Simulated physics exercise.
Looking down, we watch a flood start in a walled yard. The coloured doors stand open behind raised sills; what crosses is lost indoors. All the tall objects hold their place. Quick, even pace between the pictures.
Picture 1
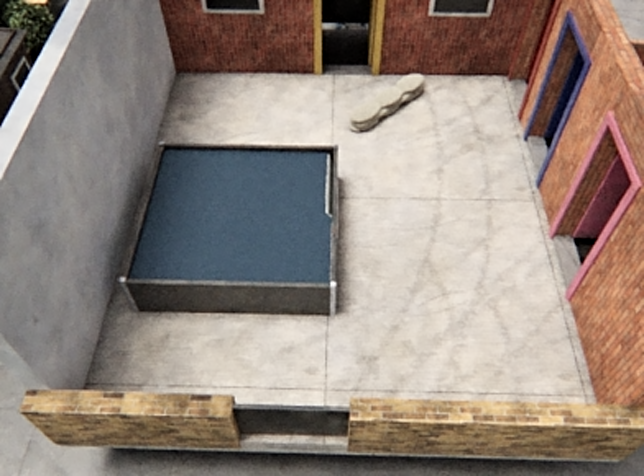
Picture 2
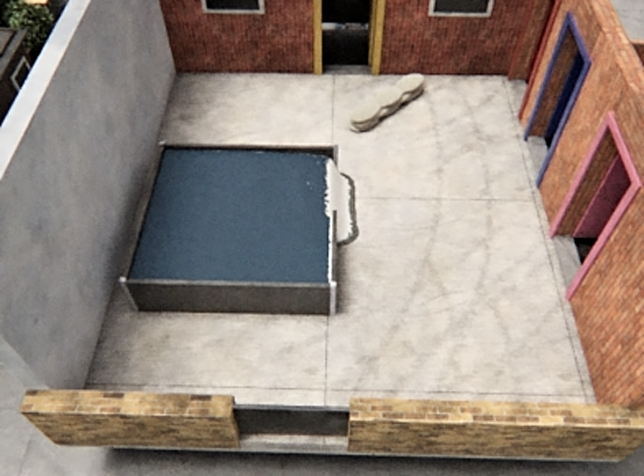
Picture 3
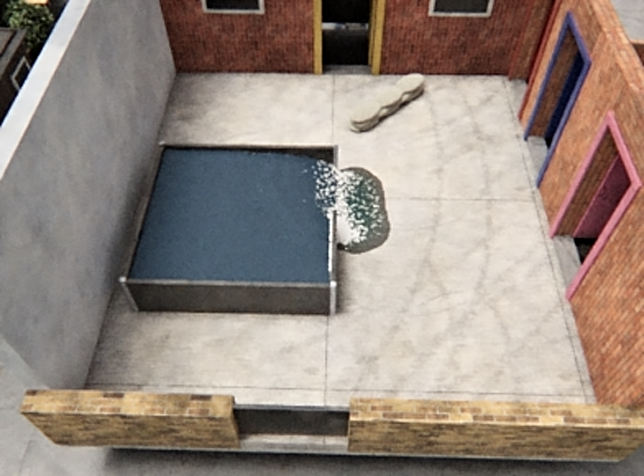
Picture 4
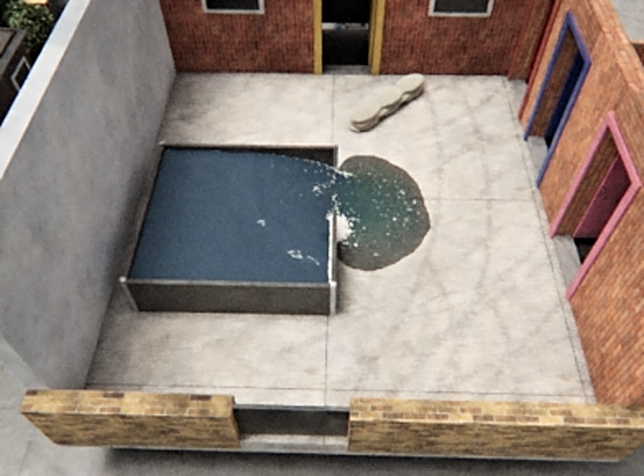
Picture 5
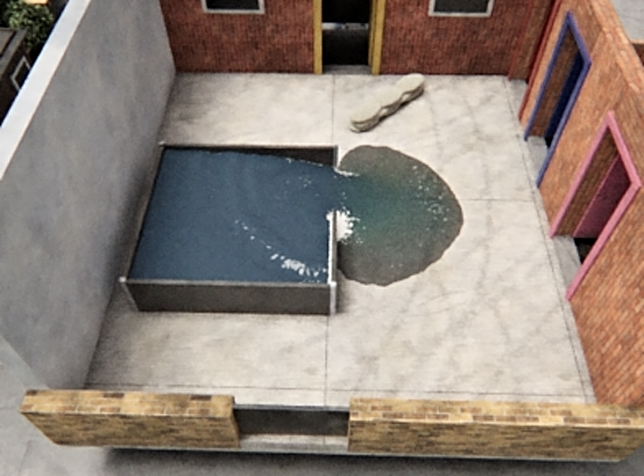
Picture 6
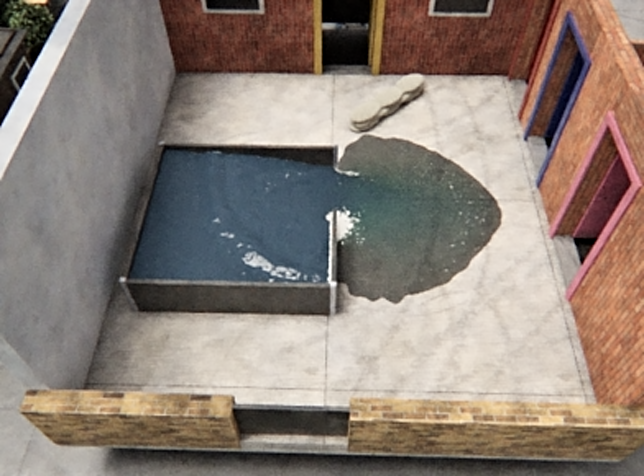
In a walled yard with coloured doorways, water pours through a gap in the right side of a raised open tank, splashing white at first, then spreading rightward across the pale floor in a widening dark pool.
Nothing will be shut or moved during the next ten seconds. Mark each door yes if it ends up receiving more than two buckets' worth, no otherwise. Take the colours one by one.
Yellow door - no, red door - yes, pink door - yes, blue door - yes.
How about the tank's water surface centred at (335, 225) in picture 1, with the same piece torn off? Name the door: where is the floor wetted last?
It would be the yellow door.
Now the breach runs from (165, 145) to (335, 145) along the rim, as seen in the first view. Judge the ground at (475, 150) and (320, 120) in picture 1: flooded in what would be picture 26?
Submerged, then submerged.
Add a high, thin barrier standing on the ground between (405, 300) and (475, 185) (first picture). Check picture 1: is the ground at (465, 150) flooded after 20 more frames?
Soaked.
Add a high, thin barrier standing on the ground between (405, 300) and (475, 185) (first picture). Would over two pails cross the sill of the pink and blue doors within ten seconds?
First the pink door comes in under, then the blue door comes in over.
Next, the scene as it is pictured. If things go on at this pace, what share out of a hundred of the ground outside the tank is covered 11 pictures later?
Roughly 40 percent.
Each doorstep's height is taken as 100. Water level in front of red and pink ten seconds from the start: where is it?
Roughly 180 % and 90 %, respectively.
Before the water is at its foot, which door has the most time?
The yellow one.
A moment on, water covers 30 % of the floor; the yellow door not reached, the red door not reached, the pink door wet at the sill, nothing in, the blue door wet at the sill, nothing in.
Next, water covers 40 % of the floor; the yellow door not reached, the red door under two buckets in, the pink door over two buckets in, the blue door over two buckets in.
Then, water covers 45 % of the floor; the yellow door not reached, the red door over two buckets in, the pink door far over two buckets in, the blue door far over two buckets in.
Later, water covers 85 % of the floor; the yellow door wet at the sill, nothing in, the red door far over two buckets in, the pink door far over two buckets in, the blue door far over two buckets in.
In the end, water covers 95 % of the floor; the yellow door wet at the sill, nothing in, the red door far over two buckets in, the pink door far over two buckets in, the blue door far over two buckets in.
